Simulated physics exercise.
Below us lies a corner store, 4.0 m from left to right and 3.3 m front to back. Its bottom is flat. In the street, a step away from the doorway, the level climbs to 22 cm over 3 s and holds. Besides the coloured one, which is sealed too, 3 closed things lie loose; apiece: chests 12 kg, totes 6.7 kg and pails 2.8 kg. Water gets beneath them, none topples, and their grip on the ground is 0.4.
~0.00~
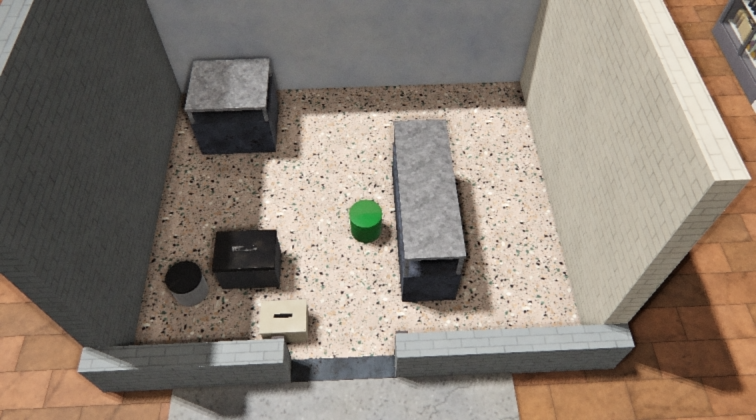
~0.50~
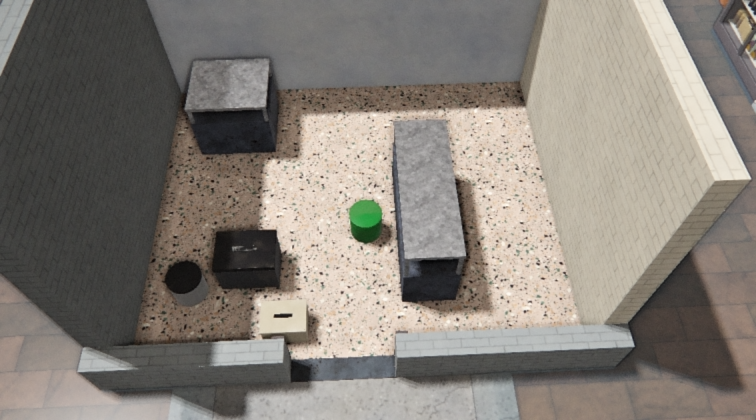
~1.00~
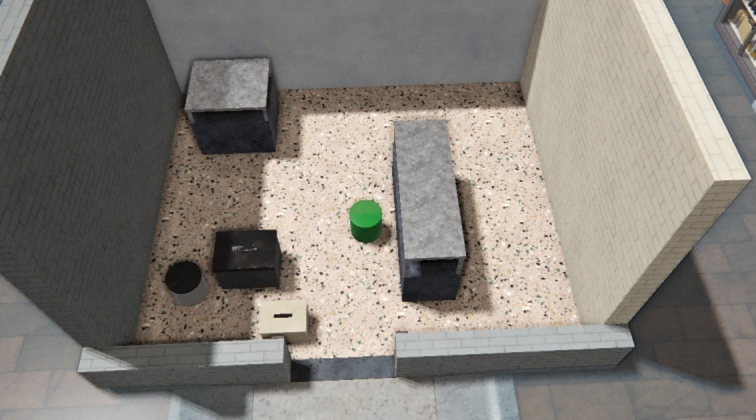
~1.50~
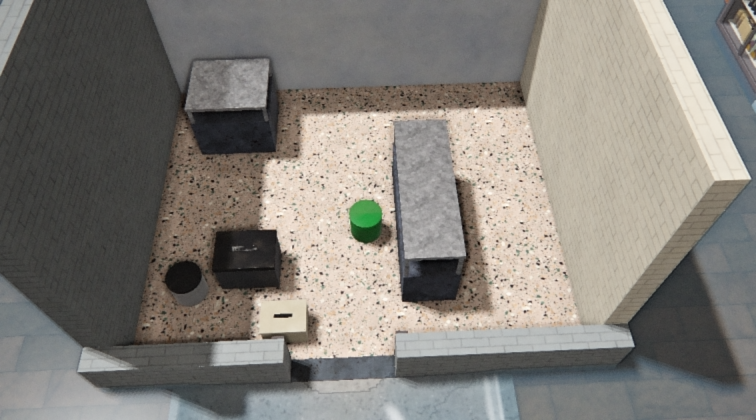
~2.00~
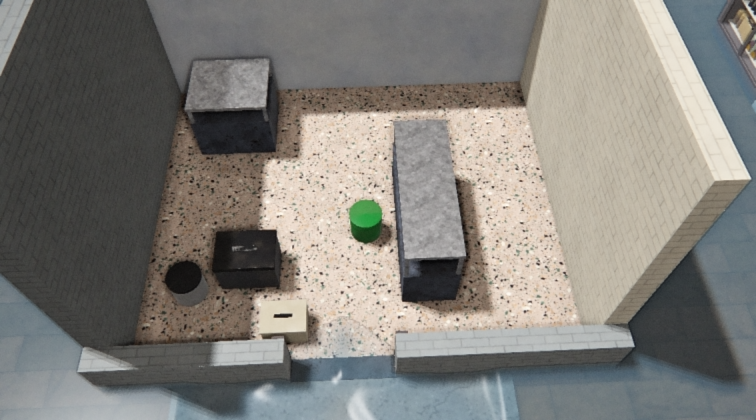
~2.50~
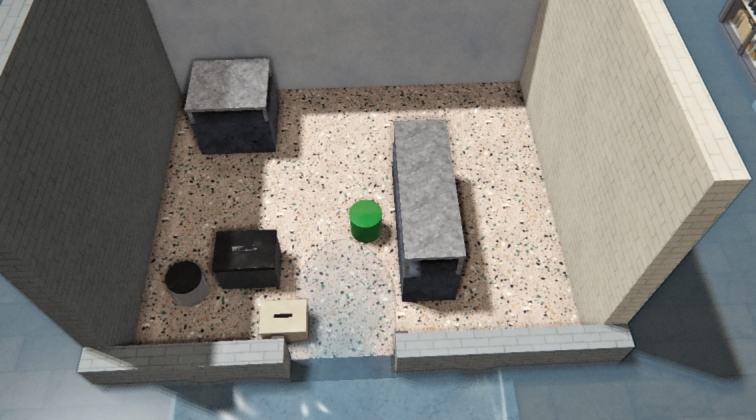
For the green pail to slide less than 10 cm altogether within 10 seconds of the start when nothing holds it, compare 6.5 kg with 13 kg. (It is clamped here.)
For it, neither weight holds it.
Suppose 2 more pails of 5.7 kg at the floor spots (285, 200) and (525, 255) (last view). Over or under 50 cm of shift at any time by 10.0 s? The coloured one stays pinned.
In that order: Over, under.
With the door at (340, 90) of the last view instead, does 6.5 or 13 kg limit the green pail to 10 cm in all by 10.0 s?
In that case neither load is enough.
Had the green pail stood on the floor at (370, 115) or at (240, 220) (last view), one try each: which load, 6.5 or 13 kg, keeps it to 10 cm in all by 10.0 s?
In that order: Neither holds; only the larger holds.
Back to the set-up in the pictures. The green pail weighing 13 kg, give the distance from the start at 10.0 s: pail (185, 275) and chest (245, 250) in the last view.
In turn: 80 cm, 30 cm.
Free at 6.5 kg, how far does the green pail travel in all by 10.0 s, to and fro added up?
Some 450 cm in all.
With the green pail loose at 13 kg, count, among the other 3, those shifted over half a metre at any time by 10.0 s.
3 of them.
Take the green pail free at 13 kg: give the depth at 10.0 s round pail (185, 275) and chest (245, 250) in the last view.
About 9 and 7 cm.
After 3.5 s the green pail would be 32 cm from its start with 6.5 kg and 8 cm from its start with 13 kg; 8 cm of water round it then.
After 4.5 s the green pail would be 133 cm from its start with 6.5 kg and 59 cm from its start with 13 kg; 7 cm of water round it then.
After 7.0 s the green pail would be 184 cm from its start with 6.5 kg and 95 cm from its start with 13 kg; 9 cm of water round it then.
After 10.0 s the green pail would be 157 cm from its start with 6.5 kg and 109 cm from its start with 13 kg; 12 cm of water round it then.
